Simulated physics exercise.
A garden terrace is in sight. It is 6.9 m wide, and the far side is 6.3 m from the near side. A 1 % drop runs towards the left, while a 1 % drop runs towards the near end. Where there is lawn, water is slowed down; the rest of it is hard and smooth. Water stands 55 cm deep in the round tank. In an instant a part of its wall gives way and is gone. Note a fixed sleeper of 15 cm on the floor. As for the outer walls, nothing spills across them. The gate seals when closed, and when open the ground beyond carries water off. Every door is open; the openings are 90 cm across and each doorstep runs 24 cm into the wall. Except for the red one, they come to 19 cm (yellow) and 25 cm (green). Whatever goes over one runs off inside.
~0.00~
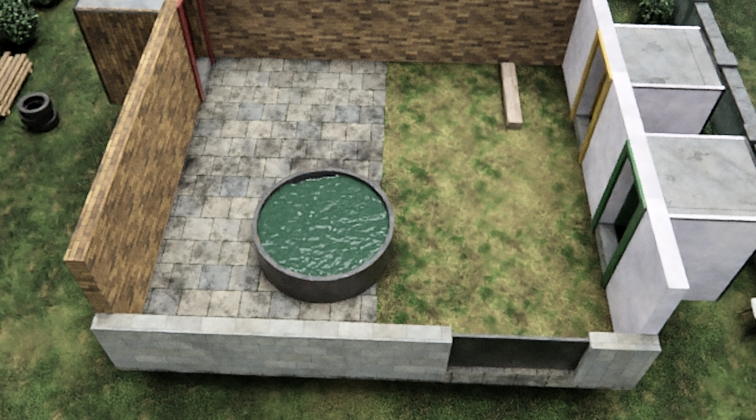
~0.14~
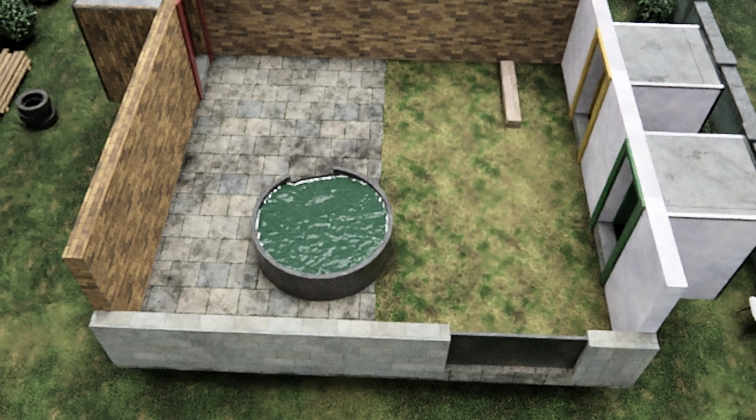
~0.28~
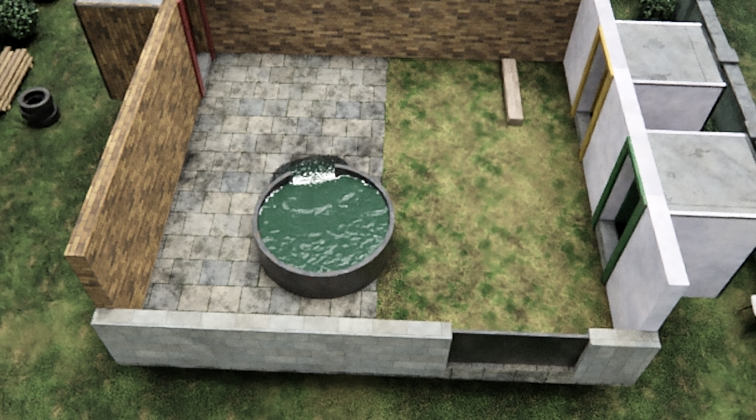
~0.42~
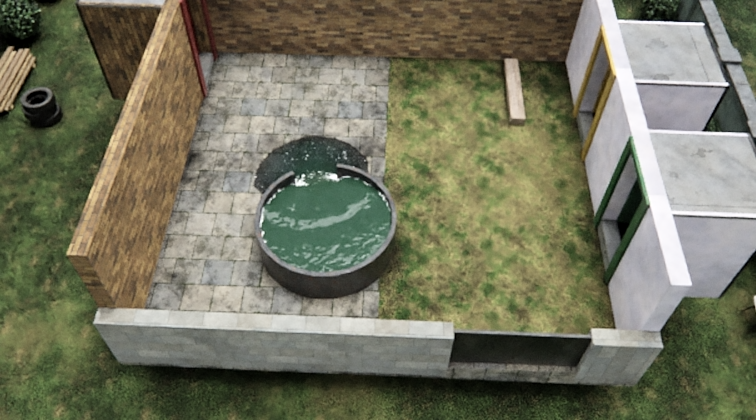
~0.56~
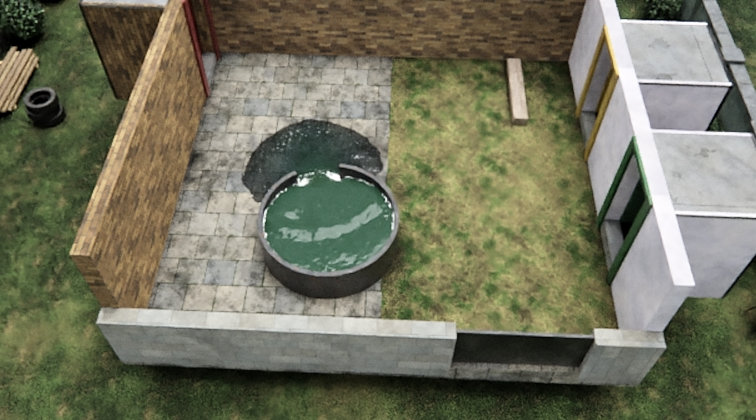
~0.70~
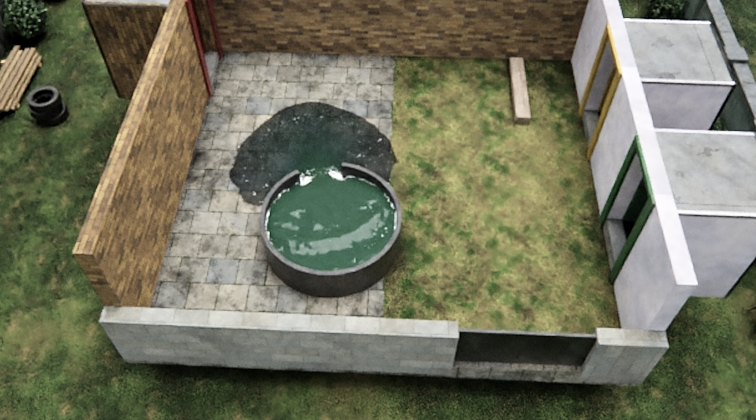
On a walled garden terrace, half paving and half grass, a round tank of green water opened at its far side, and water poured out, spreading in a dark, widening patch across the paving.
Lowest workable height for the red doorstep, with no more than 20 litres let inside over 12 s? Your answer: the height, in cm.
I would say 13.5 cm.
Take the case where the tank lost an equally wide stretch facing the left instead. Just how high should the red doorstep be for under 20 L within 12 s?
In that case about 6.5 cm.
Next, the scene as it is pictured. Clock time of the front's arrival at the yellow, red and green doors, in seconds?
Arrival: Yellow not within the 12 s, red 1.6 s, green not in the 12 s.
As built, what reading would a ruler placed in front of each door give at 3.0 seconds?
The yellow door has 0 cm, the red door 19 cm and the green door 0 cm.
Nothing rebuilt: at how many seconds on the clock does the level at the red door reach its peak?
Crest at t of about 3.2 s.
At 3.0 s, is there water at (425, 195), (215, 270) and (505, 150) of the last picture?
Untouched; untouched; untouched.
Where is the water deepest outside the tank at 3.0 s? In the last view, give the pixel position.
(221, 56).
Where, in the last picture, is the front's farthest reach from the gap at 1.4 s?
Near pixel (275, 58).
After 1.4 s water covers 25 % of the floor, deepest (26 cm) near (313, 187); it has not reached the red door.
After 3.0 s water covers 35 % of the floor, deepest (23 cm) near (221, 56); 19 cm at the red door, 1 litre in over its 20 cm doorstep.
After 12.0 s water covers 80 % of the floor, deepest (11 cm) near (142, 338); 7 cm at the red door, 3 litres in over its 20 cm doorstep.
At the red door as built, the water arrived by 1.7 s and peaked near 20 cm at 3.2 s.
With a doorstep of 11.5 cm, 30 litres would have come in within the 12 s; with 15.5 cm, 12 litres. So under 20 litres takes about 13.5 cm.
